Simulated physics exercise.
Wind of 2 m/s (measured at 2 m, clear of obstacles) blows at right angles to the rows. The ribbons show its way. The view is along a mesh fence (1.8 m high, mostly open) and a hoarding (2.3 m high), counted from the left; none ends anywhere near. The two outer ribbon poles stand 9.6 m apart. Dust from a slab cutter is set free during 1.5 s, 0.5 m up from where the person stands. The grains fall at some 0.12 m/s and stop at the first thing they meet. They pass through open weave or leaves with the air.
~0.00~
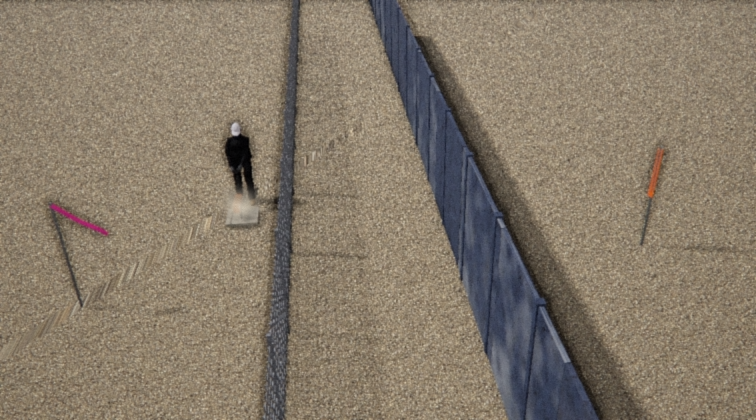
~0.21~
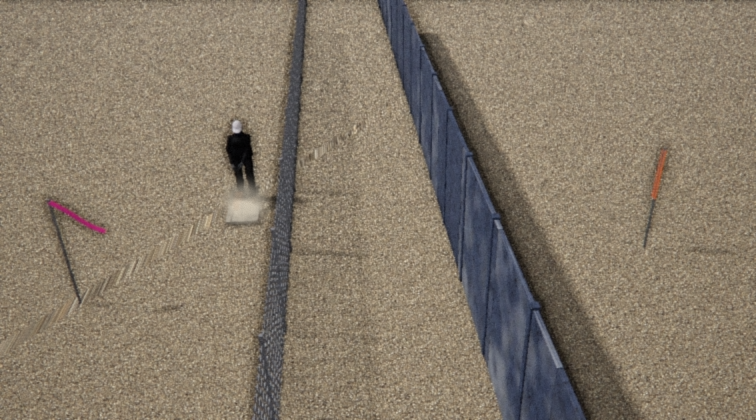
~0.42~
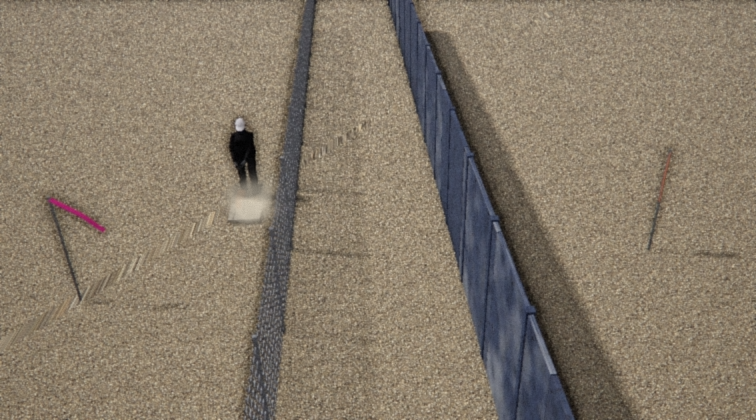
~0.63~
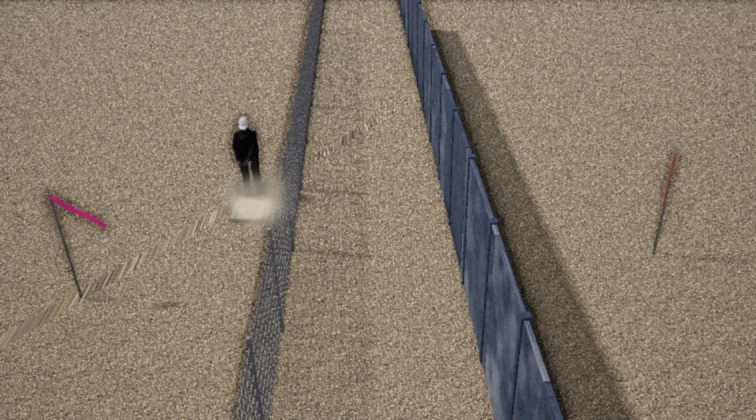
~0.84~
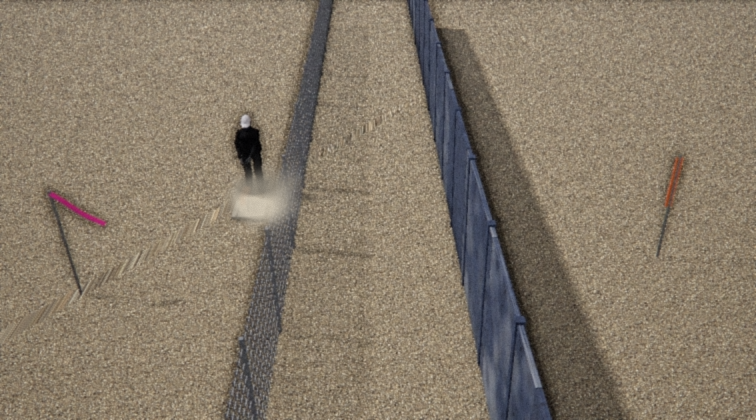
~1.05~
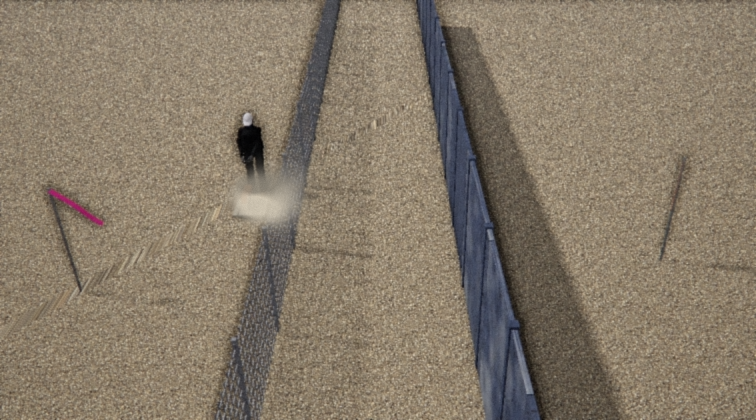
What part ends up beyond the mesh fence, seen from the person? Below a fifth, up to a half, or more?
The share that finishes beyond it is over half.
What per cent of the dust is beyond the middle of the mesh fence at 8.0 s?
About 75 %.
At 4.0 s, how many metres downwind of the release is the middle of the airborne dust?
About 1.5 m.
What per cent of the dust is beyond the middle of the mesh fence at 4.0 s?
Near 70 %.
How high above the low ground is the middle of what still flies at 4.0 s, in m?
Roughly 0.6 m up.
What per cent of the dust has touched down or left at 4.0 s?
Near 35 %.
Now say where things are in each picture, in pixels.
In the first frame, the left ribbon ends at (107, 234), leaning 50 degrees to the right, the dust in the air spans x = 230 to 250 around y = 205 and it comes from (241, 211).
In the second frame, the right ribbon ends at (654, 198), hanging almost straight and the dust in the air spans x = 235 to 255 around y = 200.
In the third frame, the left ribbon ends at (104, 231), leaning 50 degrees to the right, the dust in the air spans x = 235 to 265 around y = 200 and the top of the mesh fence crosses (286, 134).
In the fourth frame, the right ribbon ends at (665, 204), hanging almost straight and the dust in the air spans x = 240 to 275 around y = 200.
In the fifth frame, the left ribbon ends at (105, 224), leaning 50 degrees to the right and the dust in the air spans x = 245 to 285 around y = 200.
In the sixth frame, the dust in the air spans x = 245 to 290 around y = 195 and the top of the mesh fence crosses (291, 130).
After 2.5 s, 88 % is in the air or yet to come; 42 % is beyond the mesh fence; the middle of what still flies is 0.4 m above the low ground, near (296, 200).
After 4.0 s, 66 % is in the air or yet to come; 72 % is beyond the mesh fence; the middle of what still flies is 0.5 m above the low ground, near (340, 192).
After 8.0 s, 43 % is in the air or yet to come; 76 % is beyond the mesh fence; the middle of what still flies is 2.3 m above the low ground, near (449, 98).
After 20.0 s, 26 % is in the air or yet to come; 76 % is beyond the mesh fence.
After 45.0 s, 3 % is in the air or yet to come; 76 % is beyond the mesh fence.
